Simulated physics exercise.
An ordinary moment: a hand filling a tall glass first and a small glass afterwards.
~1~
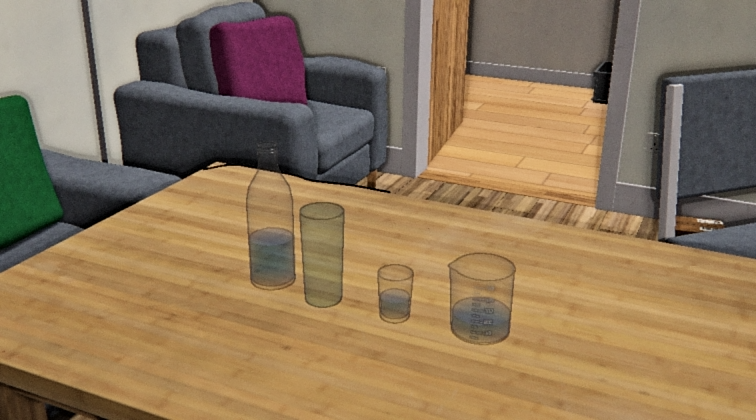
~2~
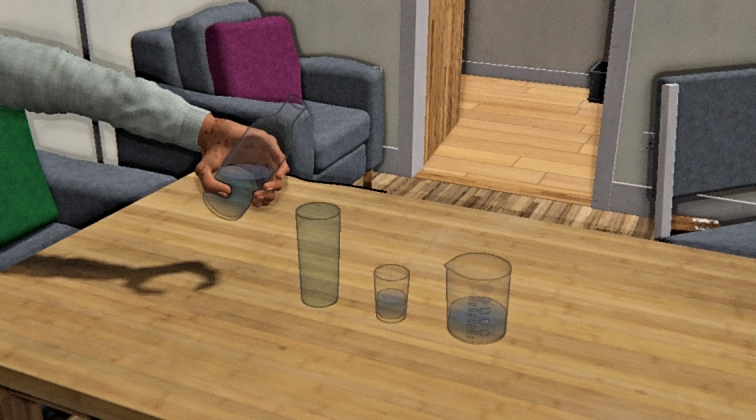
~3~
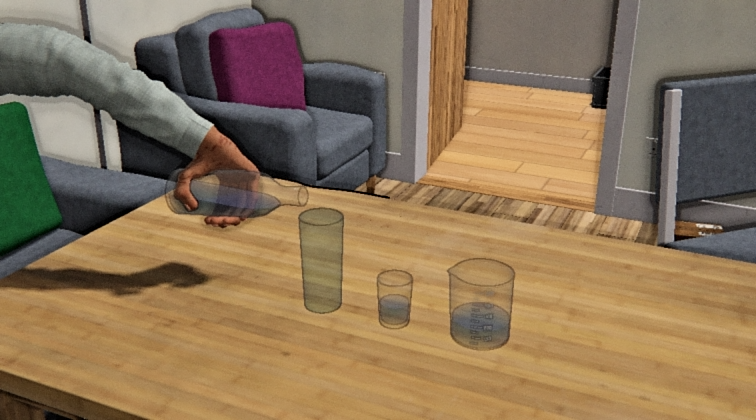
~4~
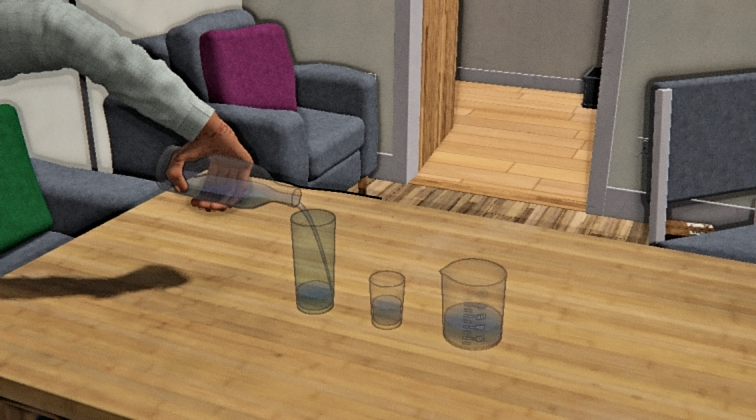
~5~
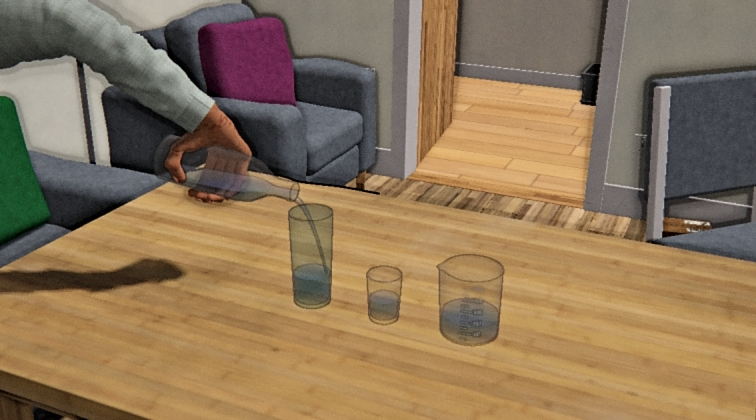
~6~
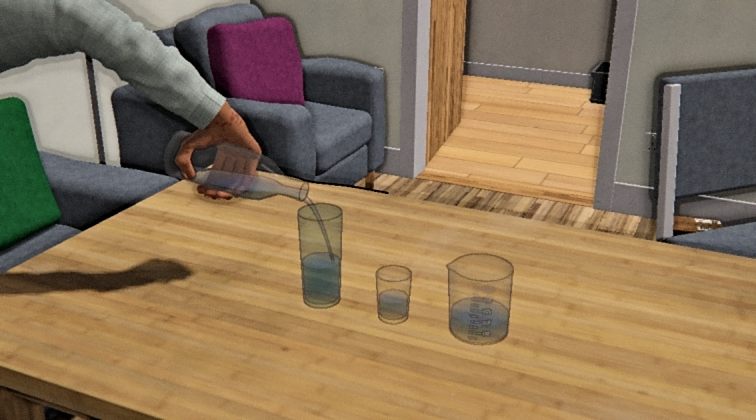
A hand lifts a clear bottle from the left of a wooden table, tilts it to the right, and pours liquid into the tall glass, where the level rises while the small glass and beaker stay in place.
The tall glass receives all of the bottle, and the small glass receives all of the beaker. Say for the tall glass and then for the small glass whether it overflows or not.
Tall glass: No overflow; small glass: Overflows.
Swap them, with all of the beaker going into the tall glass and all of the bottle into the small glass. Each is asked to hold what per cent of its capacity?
40 % then 290 %.
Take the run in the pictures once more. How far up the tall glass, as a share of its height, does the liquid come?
Close to 75 %.
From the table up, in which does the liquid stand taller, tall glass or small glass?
That would be in the tall glass on the left.
Shortly, the tall glass is about half full.
Then, the tall glass is about three quarters full.
At the finish, the tall glass is about three quarters full; the small glass is full to the brim, some went over its rim.
